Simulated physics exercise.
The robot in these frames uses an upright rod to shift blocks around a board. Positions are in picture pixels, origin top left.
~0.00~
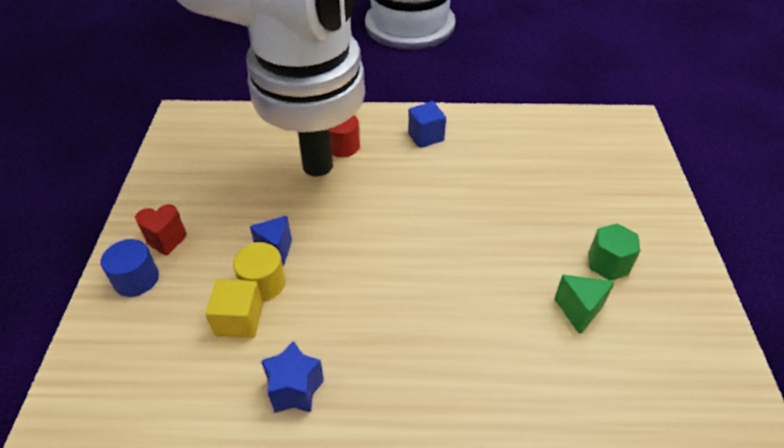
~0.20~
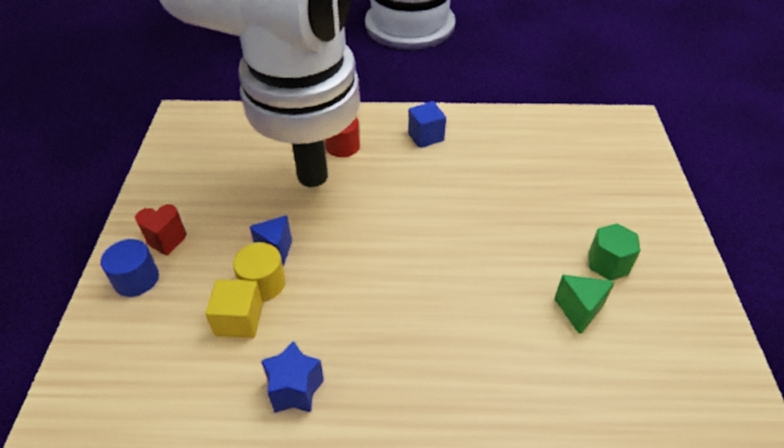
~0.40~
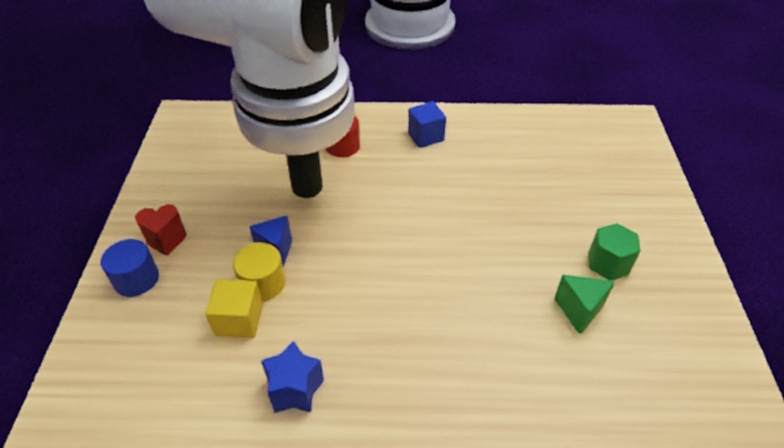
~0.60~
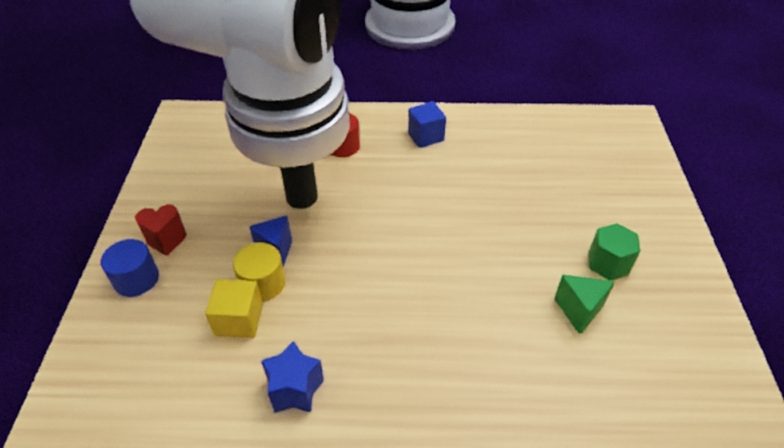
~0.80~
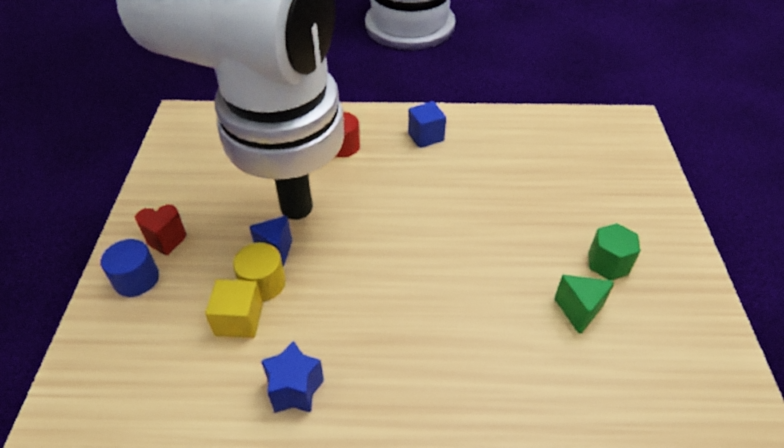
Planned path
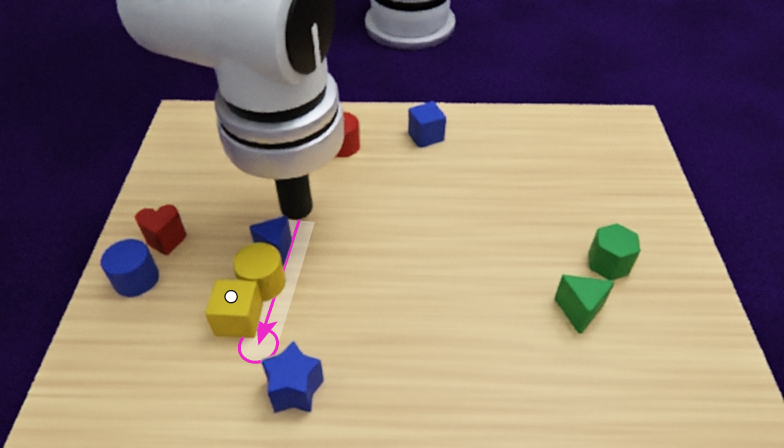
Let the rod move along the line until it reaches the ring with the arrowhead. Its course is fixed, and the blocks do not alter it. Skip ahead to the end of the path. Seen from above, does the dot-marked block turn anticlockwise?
I believe not.
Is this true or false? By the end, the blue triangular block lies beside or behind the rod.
This is false.
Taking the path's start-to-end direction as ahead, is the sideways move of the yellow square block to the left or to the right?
It shifts rightward.
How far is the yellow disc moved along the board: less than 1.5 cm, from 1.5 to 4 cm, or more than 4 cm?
Over 4 cm.
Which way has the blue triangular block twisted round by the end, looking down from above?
From overhead, the rotation is counterclockwise.
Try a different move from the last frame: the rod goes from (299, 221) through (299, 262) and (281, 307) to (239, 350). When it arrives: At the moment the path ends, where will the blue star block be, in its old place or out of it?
The answer is that it remains undisturbed.
Path on the board, straight from (299, 221) to (258, 345); the dot is on the yellow square block.
The first path, step by step. One third of the way, rod (285, 246); yellow square block (214, 322), turned 45° clockwise; yellow disc (255, 295); blue triangular block (268, 265), turned 25° anticlockwise.
Two thirds of the way, rod (270, 288); yellow square block (200, 339), turned 80° clockwise; yellow disc (248, 349); blue triangular block (260, 313), turned 45° anticlockwise; blue star block (290, 372), turned 15° anticlockwise.
At the end, rod (255, 334); yellow square block (198, 341), turned 90° clockwise; yellow disc (228, 404); blue triangular block (236, 364), turned 30° anticlockwise; blue star block (289, 382), turned 50° anticlockwise.
